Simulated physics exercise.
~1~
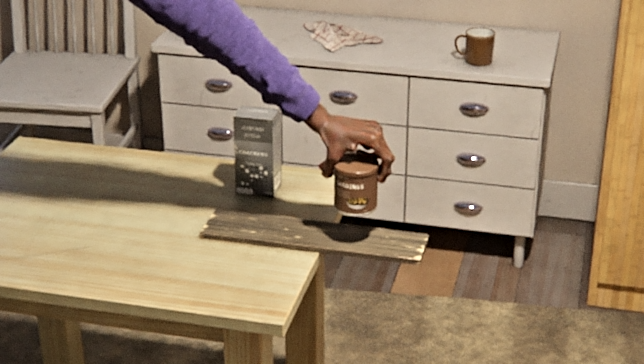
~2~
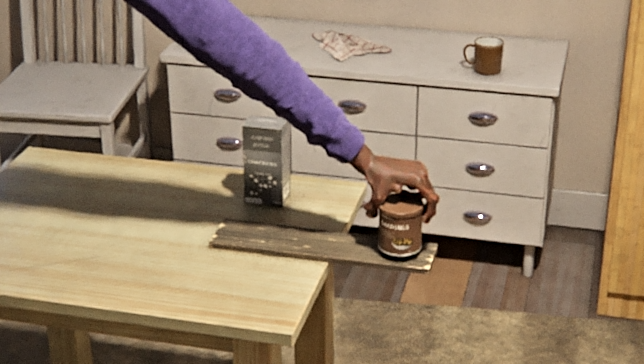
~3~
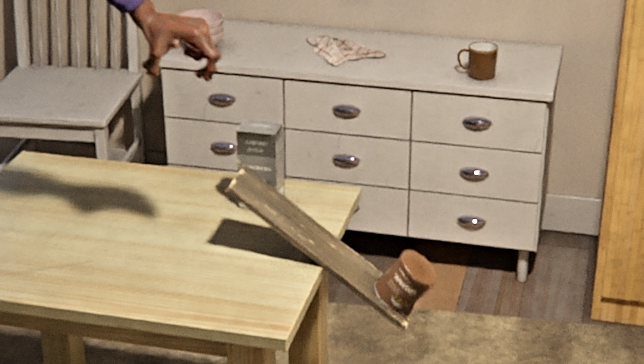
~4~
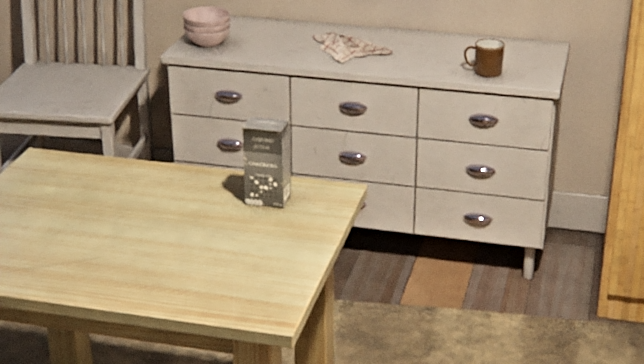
The video shows a purple-sleeved hand lowering a brown tin onto the overhanging end of a dark plank on a wooden table, then letting go. The plank tips and drops off the edge with the tin, leaving only the grey carton standing on the table.
